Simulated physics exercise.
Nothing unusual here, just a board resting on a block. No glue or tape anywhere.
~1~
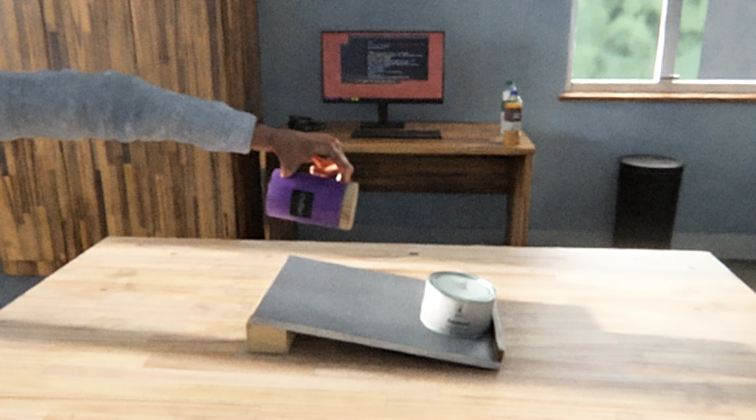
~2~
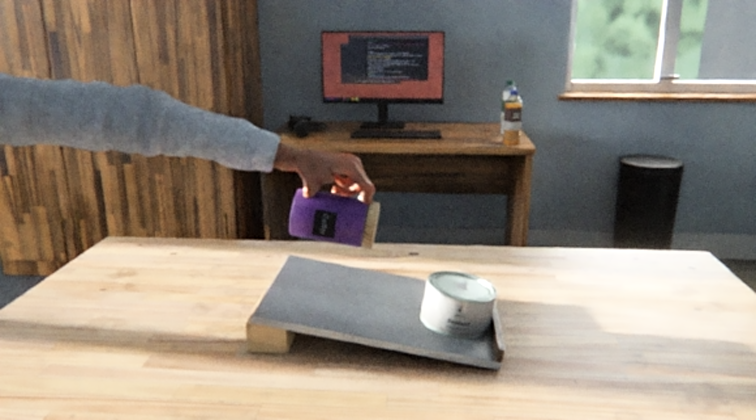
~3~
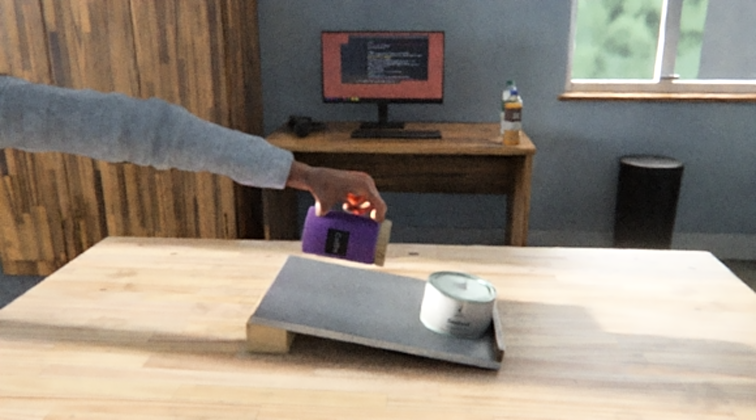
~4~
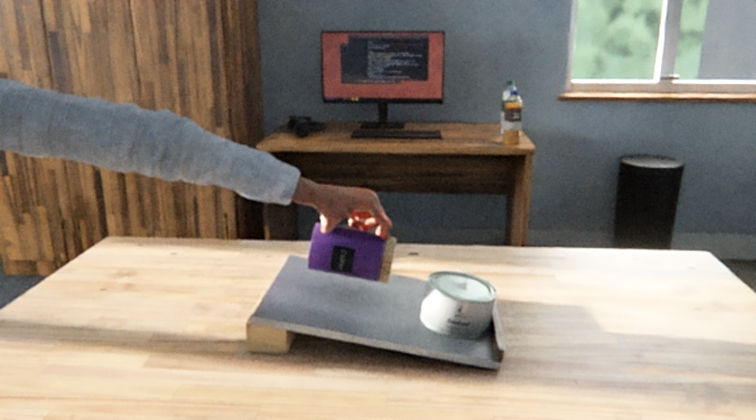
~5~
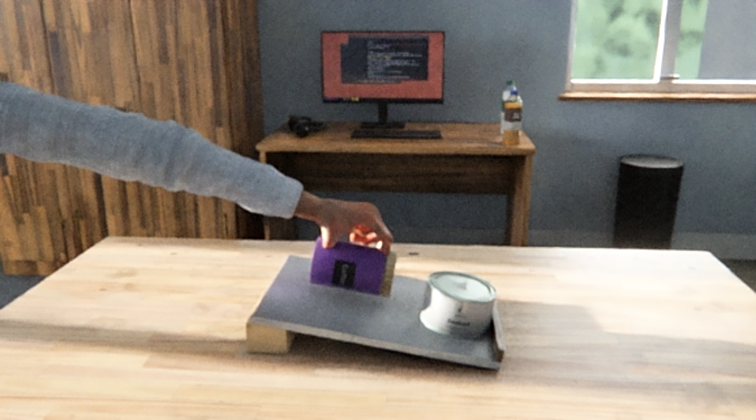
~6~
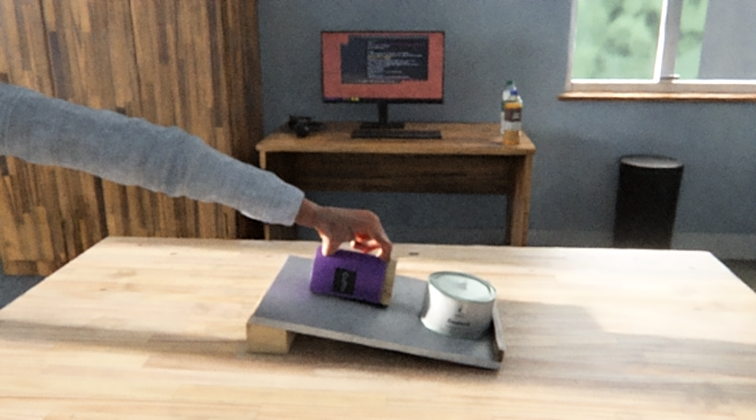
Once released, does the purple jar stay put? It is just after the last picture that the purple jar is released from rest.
I expect it to hold fast.
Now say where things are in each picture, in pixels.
Still above its spot; purple jar (313, 200); white tub (458, 303), in the first picture.
Still above its spot; purple jar (335, 219); white tub (458, 303), in the second picture.
Still above its spot; purple jar (347, 237); white tub (458, 303), in the third picture.
Still above its spot; purple jar (352, 253); white tub (458, 303), in the fourth picture.
Still above its spot; purple jar (354, 267); white tub (458, 303), in the fifth picture.
Set down, still held; purple jar (354, 275); white tub (458, 303), in the sixth picture.
Then, 0.20 s later than the last frame, all is still.
Then, 0.50 s later than the last frame, purple jar resting near (354, 275).
When it is over, both as before. End places, in pixels of the last picture, purple jar near (355, 275). The purple jar remains at rest.
